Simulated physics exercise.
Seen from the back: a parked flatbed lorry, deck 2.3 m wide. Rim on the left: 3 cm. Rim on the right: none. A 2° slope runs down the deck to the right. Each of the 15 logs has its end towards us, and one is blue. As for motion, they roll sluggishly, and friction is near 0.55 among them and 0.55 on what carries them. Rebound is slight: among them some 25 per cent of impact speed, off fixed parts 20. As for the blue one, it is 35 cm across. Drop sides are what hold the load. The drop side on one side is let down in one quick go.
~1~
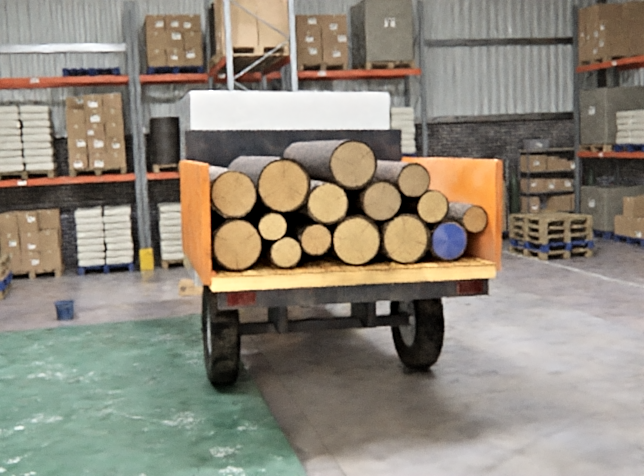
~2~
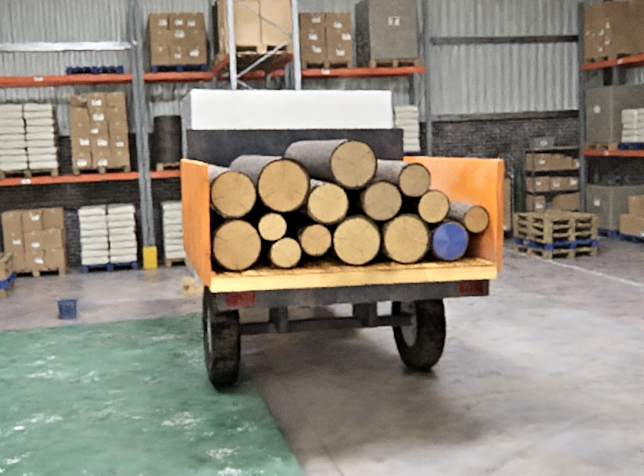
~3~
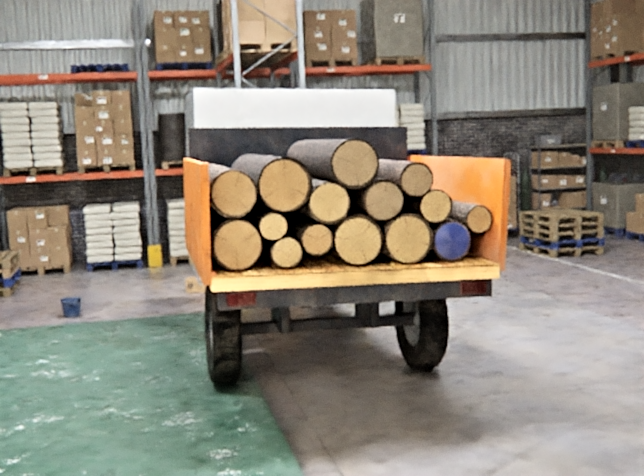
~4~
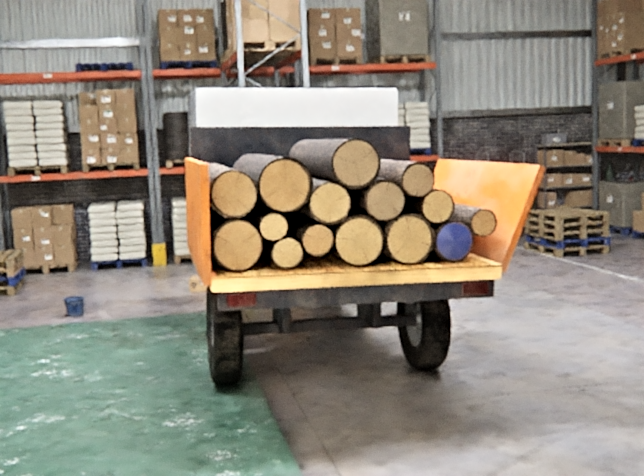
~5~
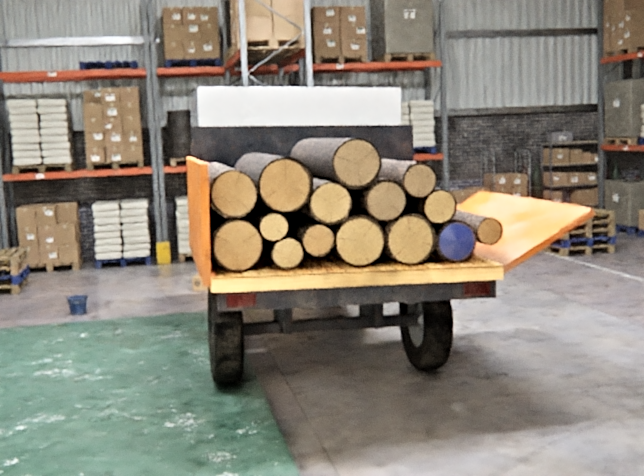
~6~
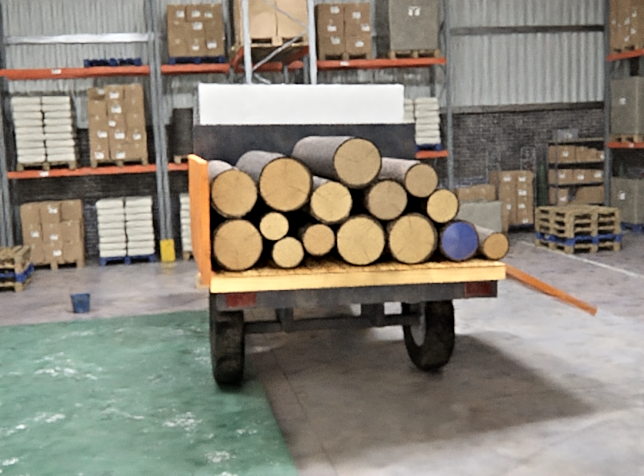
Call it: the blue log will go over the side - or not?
It will.
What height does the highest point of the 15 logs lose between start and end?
20 cm.
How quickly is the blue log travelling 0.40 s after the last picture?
I'd put it near 0.6 m/s.
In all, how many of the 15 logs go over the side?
6 in total.
Then, 0.4 s past the sixth picture, blue is on the deck, 15 cm from the right edge, rolling right; 1 off so far.
Then, 0.8 s past the sixth picture, blue is dropping off the right side; 2 off so far.
Finally (6.5 s after the last picture), blue is on the ground to the right; 6 off so far.
